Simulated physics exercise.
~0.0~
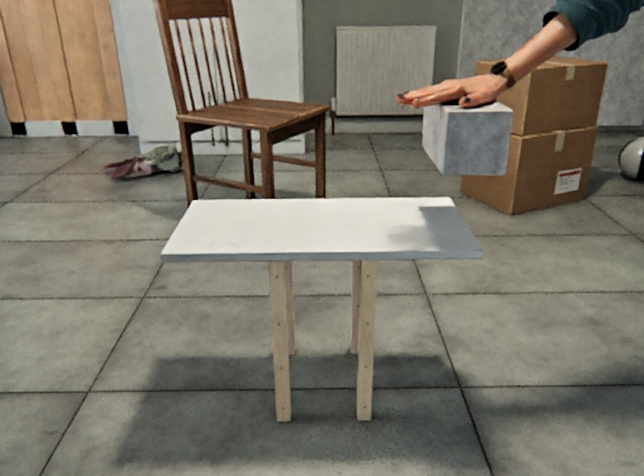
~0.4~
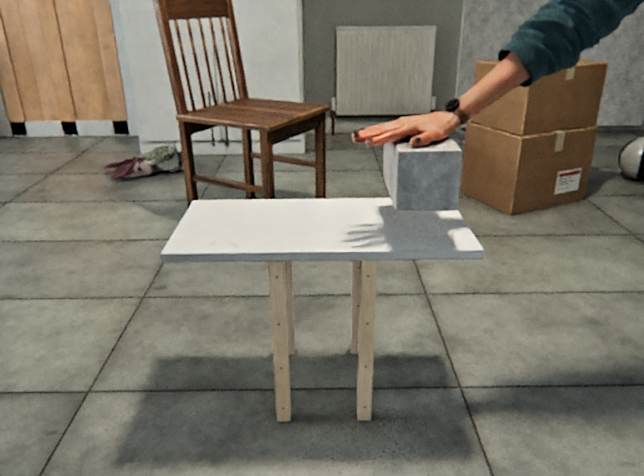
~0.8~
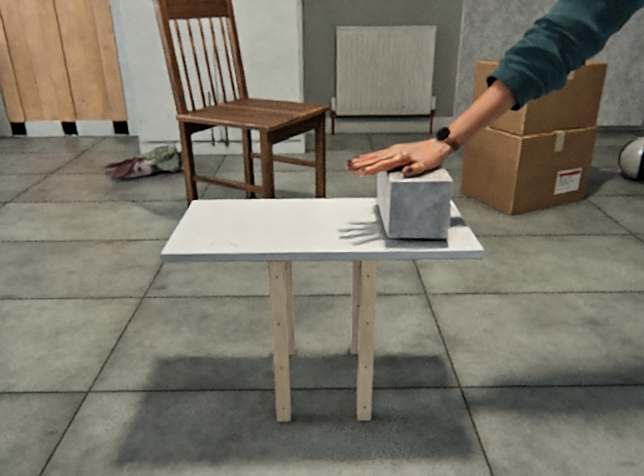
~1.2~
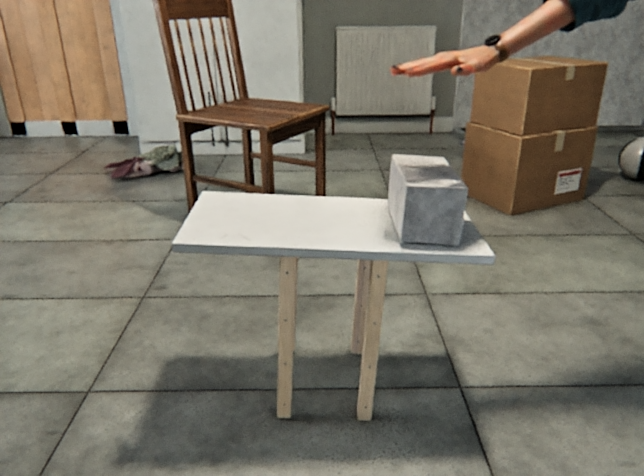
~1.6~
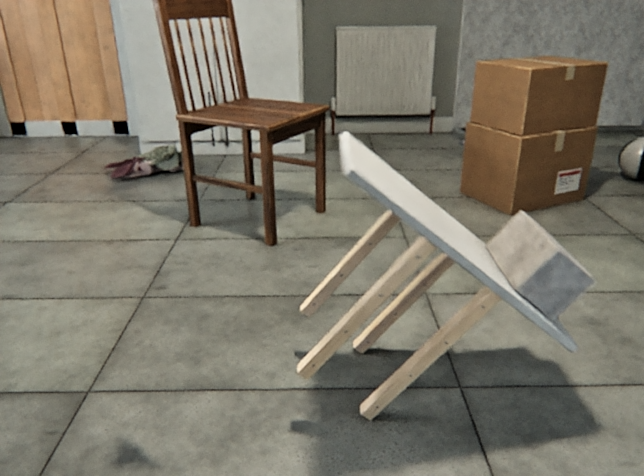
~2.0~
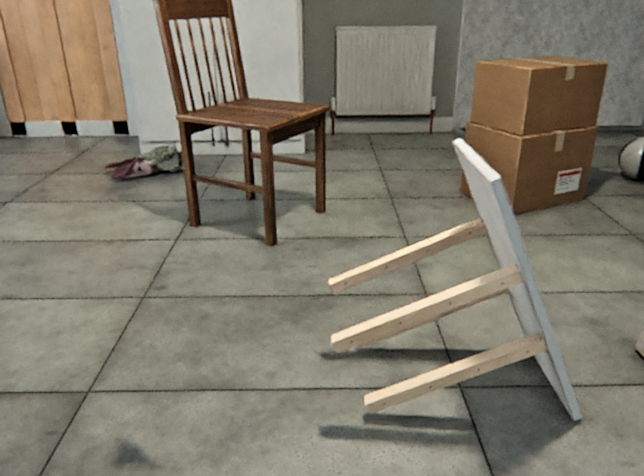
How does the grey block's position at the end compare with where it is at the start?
At the start the grey block is under the hand, up in the air near the right end of the white tabletop. By the end it is much lower and farther right, off the tabletop and barely showing at the right edge of the view.
In a room with a grey tiled floor, seen from the front and slightly above, a narrow-footed table with a white top and pale wooden legs stands before a brown chair, a white radiator and two stacked cardboard boxes. A hand in a dark teal sleeve, spread over a grey block, brings it left and down onto the right end of the tabletop. The hand lets go and draws back as the table starts to lean right. The table tips over steeply with the block, ending with its top nearly upright, its legs pointing left and the block at the far right edge.
